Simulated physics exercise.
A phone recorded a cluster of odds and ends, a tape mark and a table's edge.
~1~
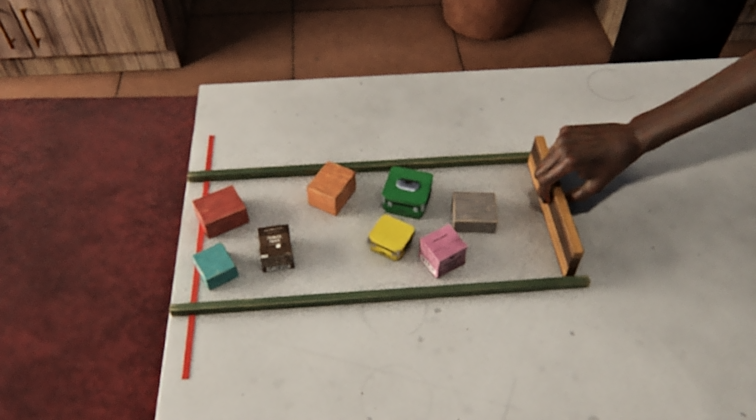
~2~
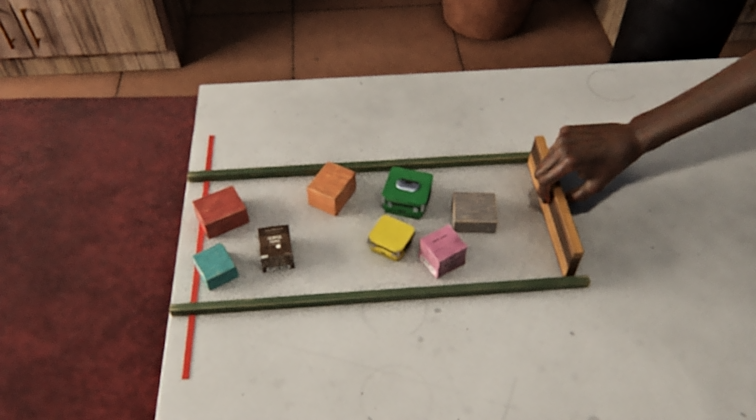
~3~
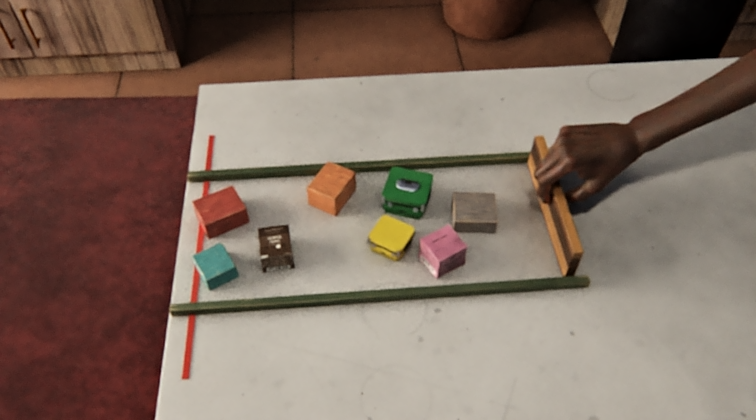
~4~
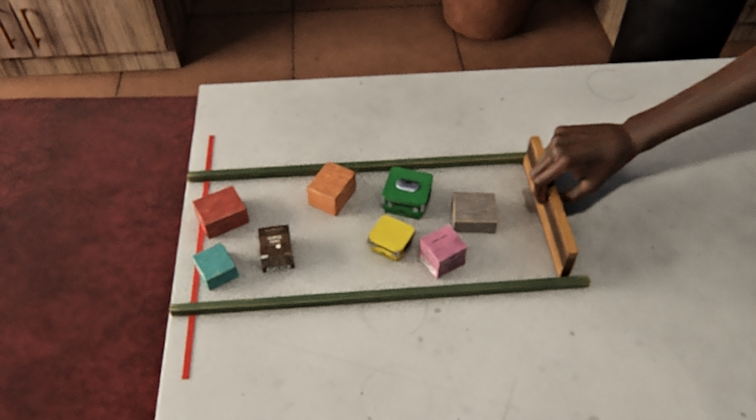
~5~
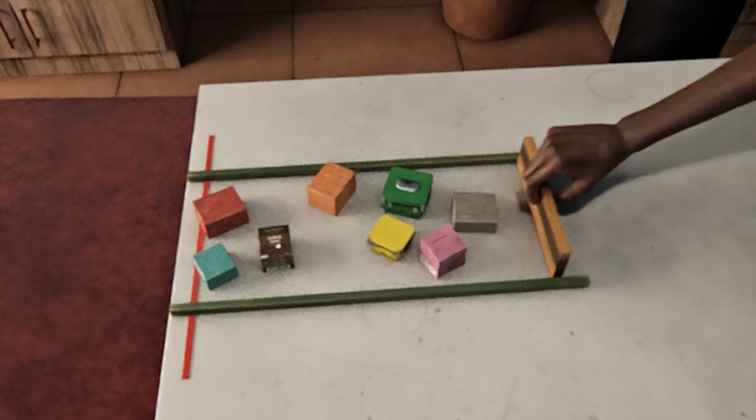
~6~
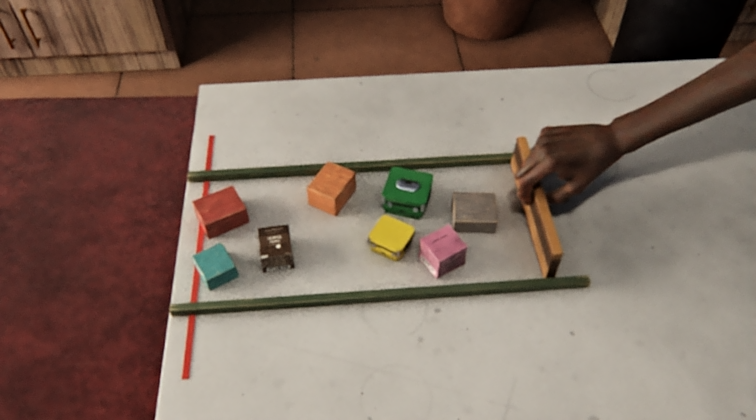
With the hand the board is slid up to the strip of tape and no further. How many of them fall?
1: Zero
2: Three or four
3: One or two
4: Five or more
4.
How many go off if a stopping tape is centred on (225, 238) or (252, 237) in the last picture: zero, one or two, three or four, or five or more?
In order: Three or four, then either one or two.
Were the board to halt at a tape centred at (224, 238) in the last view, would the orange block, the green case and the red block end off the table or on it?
So the orange block slips off, the green case keeps its place and the red block slips off.
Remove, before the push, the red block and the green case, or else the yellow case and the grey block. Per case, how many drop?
The counts: 3 and 4.
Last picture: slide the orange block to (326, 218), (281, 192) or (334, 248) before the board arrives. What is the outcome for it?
Each try in turn, the orange block is gone, then is gone, then is gone.
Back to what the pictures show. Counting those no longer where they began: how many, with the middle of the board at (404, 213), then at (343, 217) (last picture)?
The number moved is 5 and then 6.
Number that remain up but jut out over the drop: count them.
The number overhanging is 3.
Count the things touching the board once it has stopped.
Number in contact with it: 3.
Soon after, none off yet; turquoise block at rest near (215, 266); red block at rest near (221, 212); brown box at rest near (276, 248).
By the end, the number that fall off is five or more; fallen, yellow case, orange block, brown box, red block and turquoise block.
